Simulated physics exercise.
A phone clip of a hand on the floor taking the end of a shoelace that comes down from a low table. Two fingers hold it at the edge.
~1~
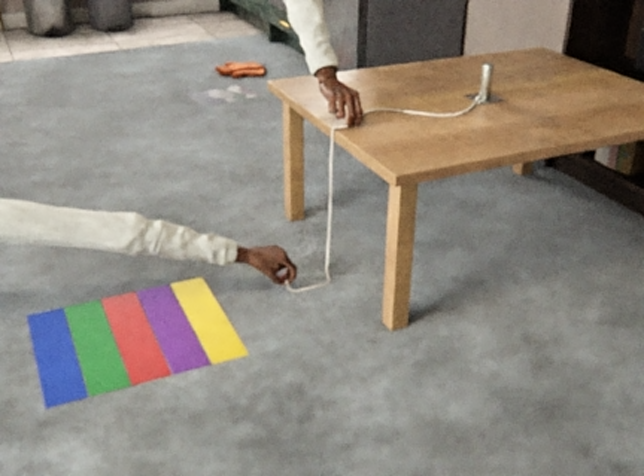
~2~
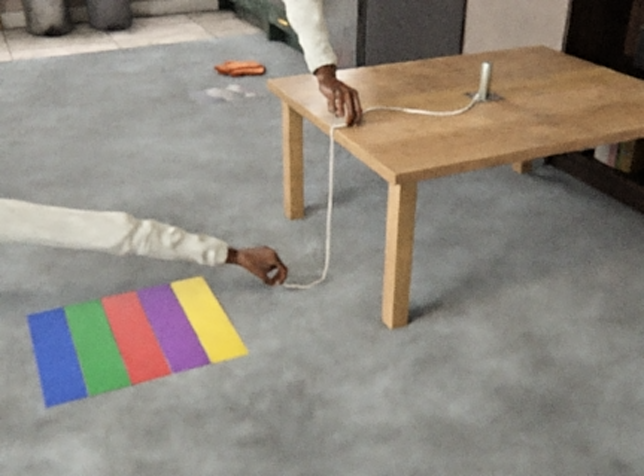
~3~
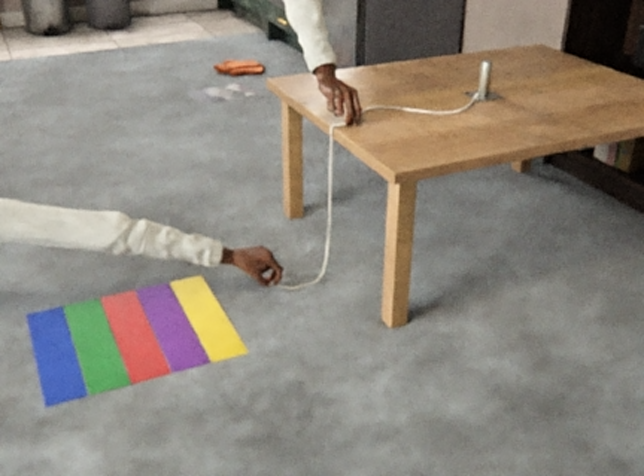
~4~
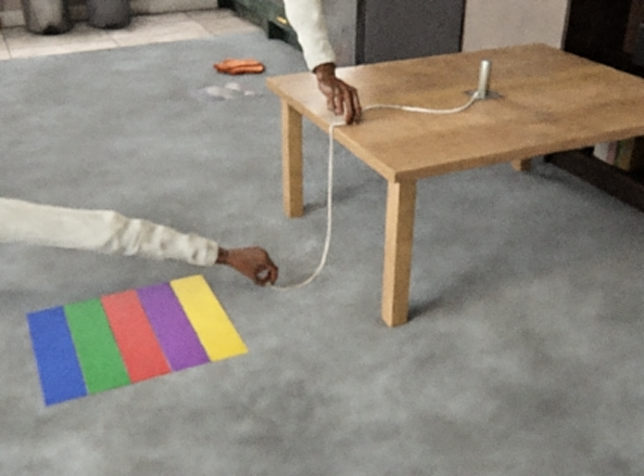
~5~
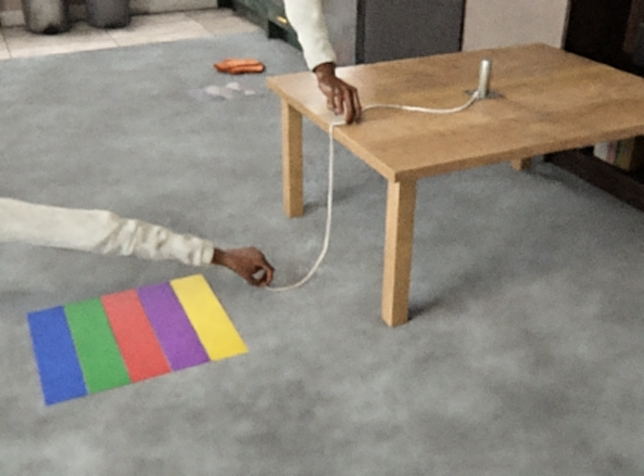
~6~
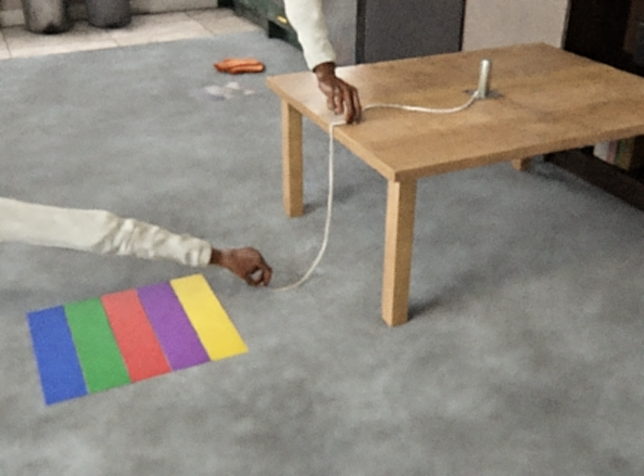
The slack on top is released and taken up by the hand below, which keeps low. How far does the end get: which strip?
The end stops over the red strip.
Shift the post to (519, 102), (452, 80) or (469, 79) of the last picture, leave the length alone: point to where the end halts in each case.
The places are (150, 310), (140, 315) and (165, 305).
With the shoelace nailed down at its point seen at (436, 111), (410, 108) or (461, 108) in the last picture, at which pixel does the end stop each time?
Near (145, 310), (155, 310) and (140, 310).
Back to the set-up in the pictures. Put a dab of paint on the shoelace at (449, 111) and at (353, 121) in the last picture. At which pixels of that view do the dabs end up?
They go to (425, 104) and to (318, 137).
Soon after, end near (196, 300); over yellow.
After that, end near (153, 310); over purple.
At the stop, end near (127, 316); over red. It gets as far as the red strip.
